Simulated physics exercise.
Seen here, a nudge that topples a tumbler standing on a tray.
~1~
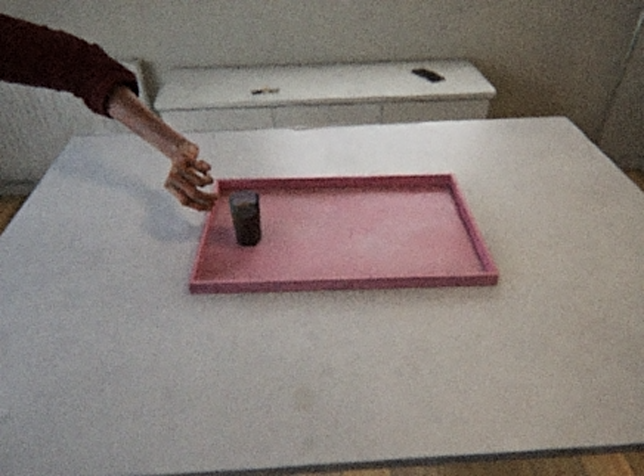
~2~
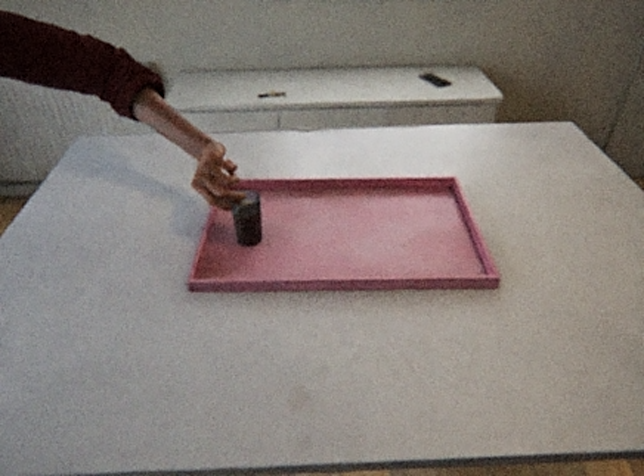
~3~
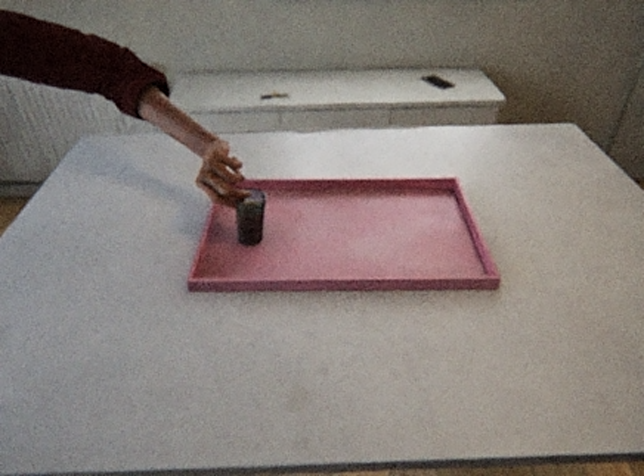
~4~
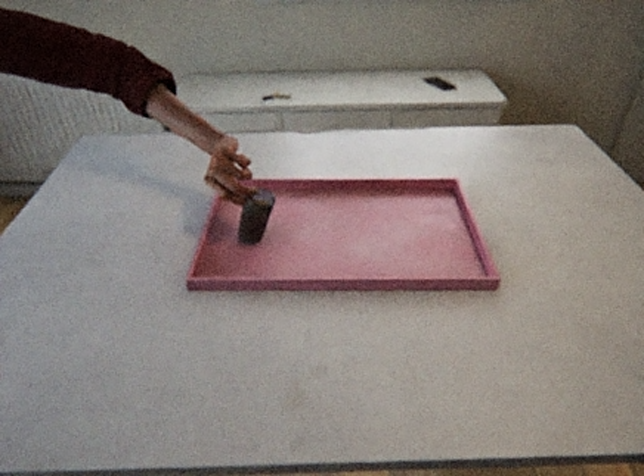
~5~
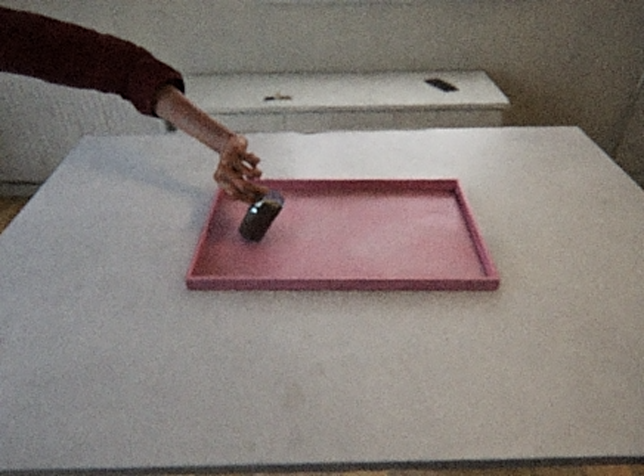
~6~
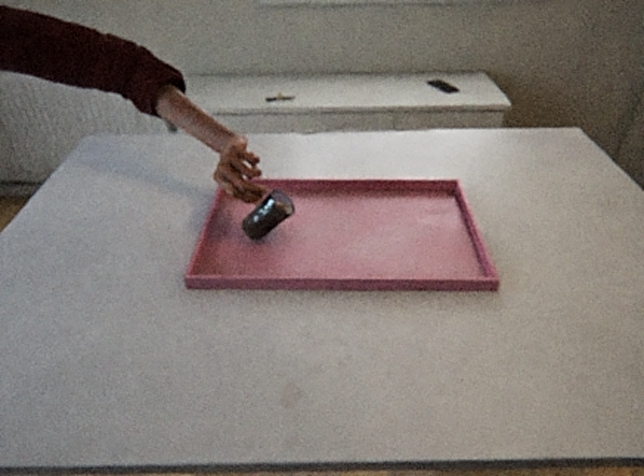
A pink rectangular tray with a dark tumbler standing near its left end lies on a large pale table, seen from slightly above in a room. Behind the table is a low white cabinet with small objects on top, and an arm in a dark red sleeve extends from the left. The hand reaches right to the tumbler and pushes its upper part, tilting it steeply rightward, while the view shifts slightly.
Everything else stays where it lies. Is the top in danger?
The spill keeps within the tray.
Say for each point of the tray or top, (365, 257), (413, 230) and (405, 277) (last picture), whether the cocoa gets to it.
The first is reached; the next soaked; the last soaked.
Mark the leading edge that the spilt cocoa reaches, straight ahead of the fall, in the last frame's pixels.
Near (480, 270).
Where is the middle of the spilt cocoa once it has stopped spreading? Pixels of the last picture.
Around (412, 242).
Shortly, the tumbler lies in the tray; the puddle covers about as much as a plate; none is outside.
Then, the puddle covers about as much as a tray; none is outside.
At the finish, the puddle covers about as much as a tray; none is outside.
